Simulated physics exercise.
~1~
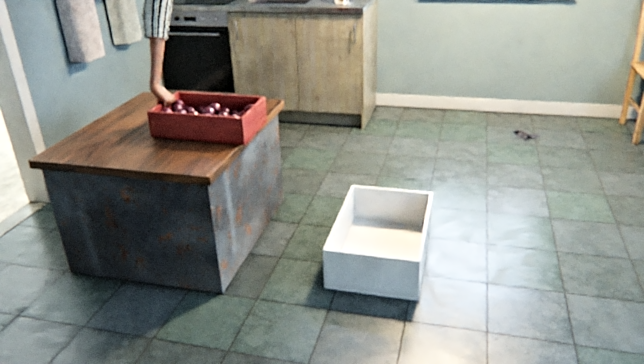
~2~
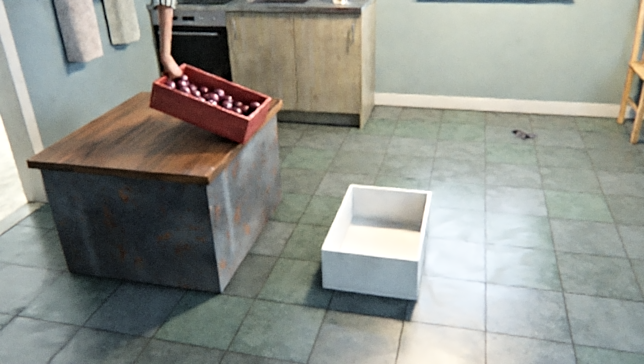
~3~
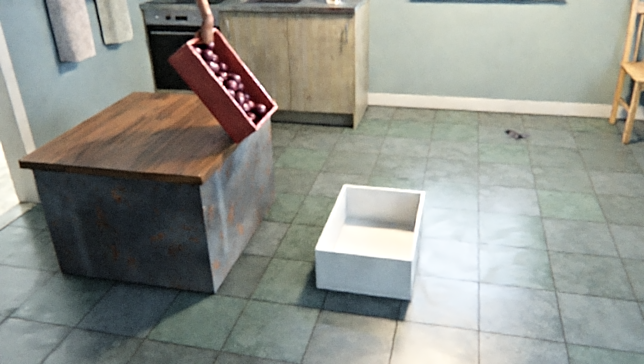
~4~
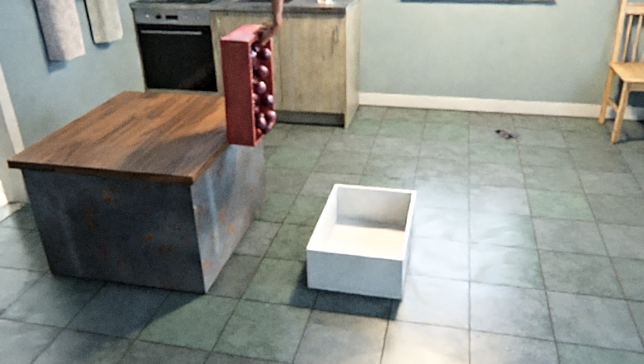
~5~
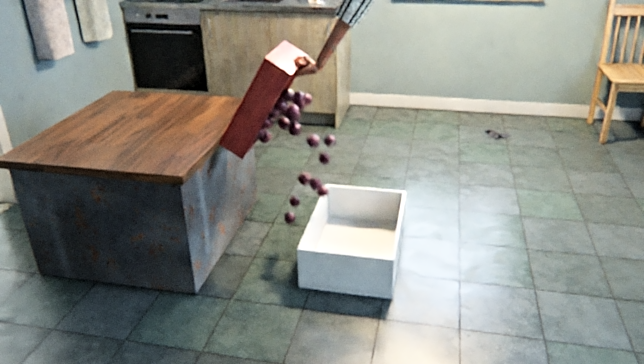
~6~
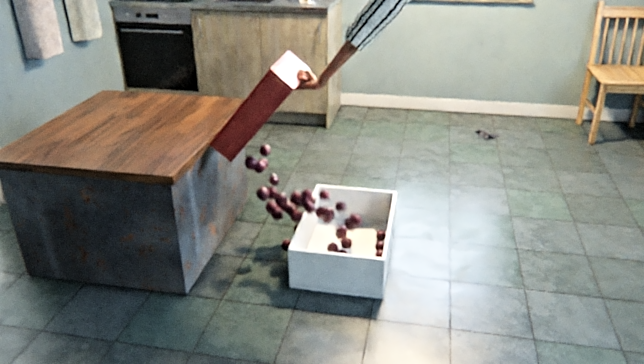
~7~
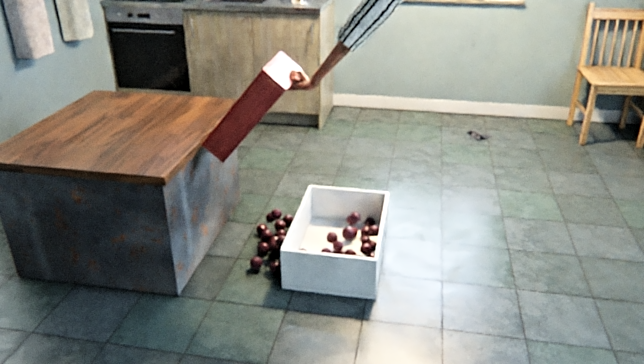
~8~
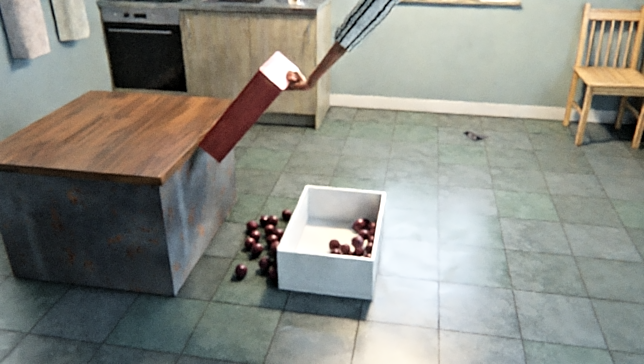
Red onions tumbling from a red crate tipped by a hand above a bench, landing inside and left of a white bin.
